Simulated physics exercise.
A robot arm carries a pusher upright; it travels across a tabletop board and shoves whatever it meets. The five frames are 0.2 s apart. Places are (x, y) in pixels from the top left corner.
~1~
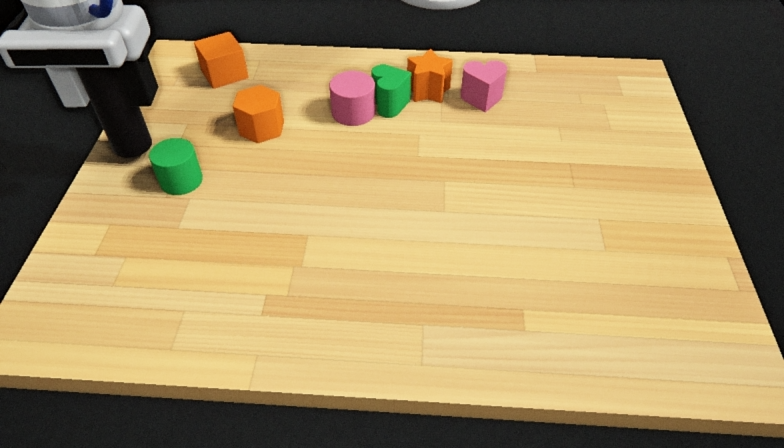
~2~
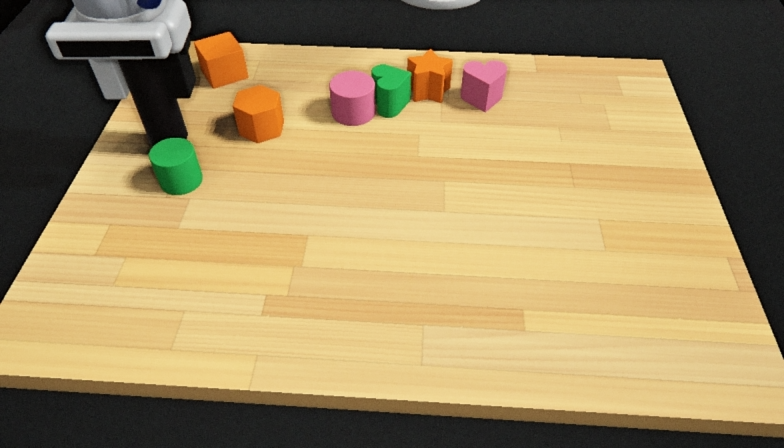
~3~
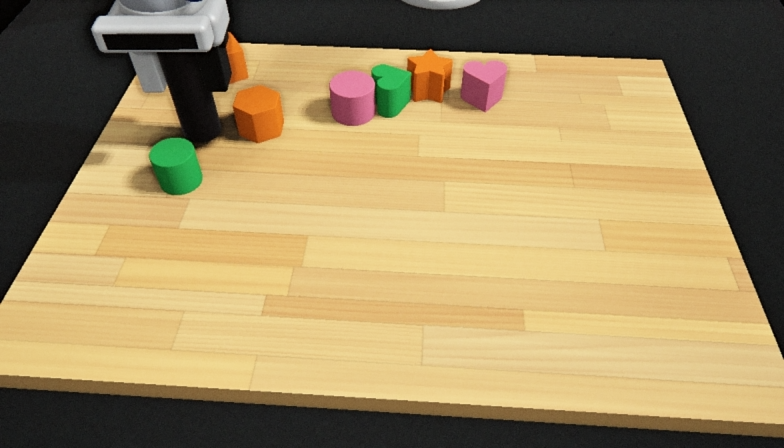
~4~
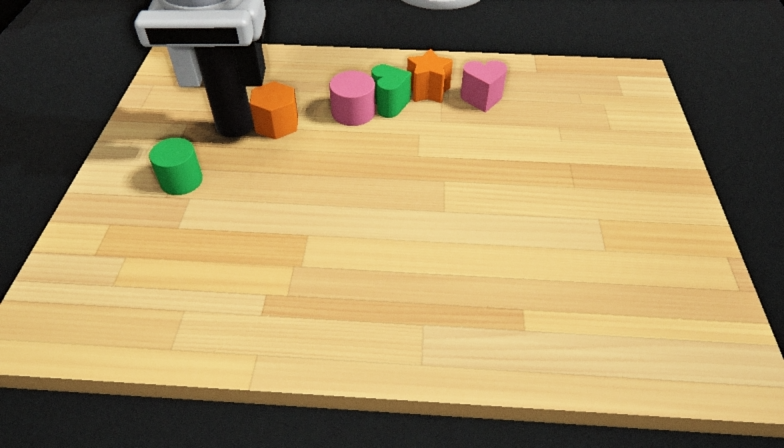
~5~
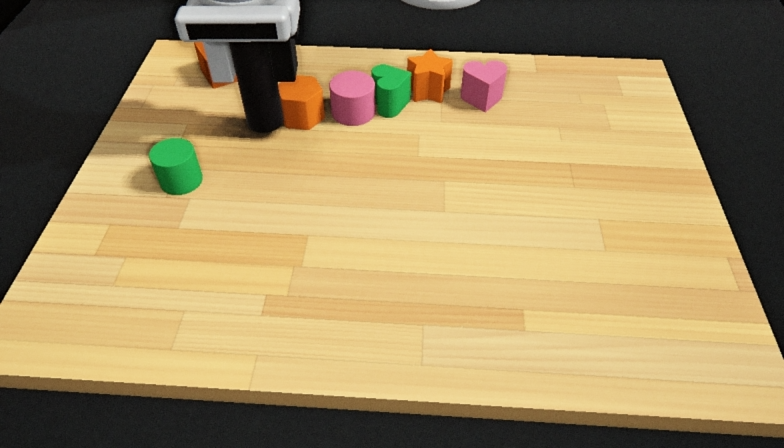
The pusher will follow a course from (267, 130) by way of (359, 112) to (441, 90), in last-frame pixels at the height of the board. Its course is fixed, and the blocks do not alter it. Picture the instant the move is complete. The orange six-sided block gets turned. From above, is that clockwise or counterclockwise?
Verdict: Counterclockwise.
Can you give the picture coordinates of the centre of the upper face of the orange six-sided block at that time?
If I read the scene right, the answer is (335, 63).
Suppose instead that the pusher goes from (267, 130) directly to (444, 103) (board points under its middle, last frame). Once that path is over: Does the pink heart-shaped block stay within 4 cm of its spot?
Yes, I think so.
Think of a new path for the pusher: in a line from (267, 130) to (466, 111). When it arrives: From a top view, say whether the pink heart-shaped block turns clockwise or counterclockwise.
Verdict: Clockwise.
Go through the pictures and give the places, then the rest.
Tip of the pusher (133, 146), middles of tops, orange six-sided block (256, 99), pink round block (352, 83), green heart-shaped block (390, 75), orange star block (430, 62), pink heart-shaped block (486, 70), in the first frame.
Pusher (169, 138), nothing pushed, in the second frame.
Pusher (203, 131), nothing pushed, in the third frame.
Pusher (235, 126), orange six-sided block (272, 95), in the fourth frame.
Pusher (266, 122), orange six-sided block (299, 87), pink round block (352, 83), green heart-shaped block (390, 75), orange star block (430, 62), pink heart-shaped block (486, 70), in the fifth frame.
The first path, step by step. One third of the way, pusher (328, 110); orange six-sided block (332, 66), turned 55° anticlockwise; pink round block (377, 69); green heart-shaped block (413, 76), turned 25° clockwise; orange star block (441, 63), turned 25° anticlockwise.
Two thirds of the way, pusher (389, 97); orange six-sided block (335, 63), turned 75° anticlockwise; pink round block (399, 54); green heart-shaped block (428, 72), turned 50° clockwise; orange star block (453, 59), turned 15° anticlockwise; pink heart-shaped block (494, 69).
At the end, pusher (441, 82); orange six-sided block (335, 63), turned 75° anticlockwise; pink round block (413, 44); green heart-shaped block (478, 56), turned 35° clockwise; orange star block (493, 39), turned 35° anticlockwise; pink heart-shaped block (514, 65), turned 75° clockwise.
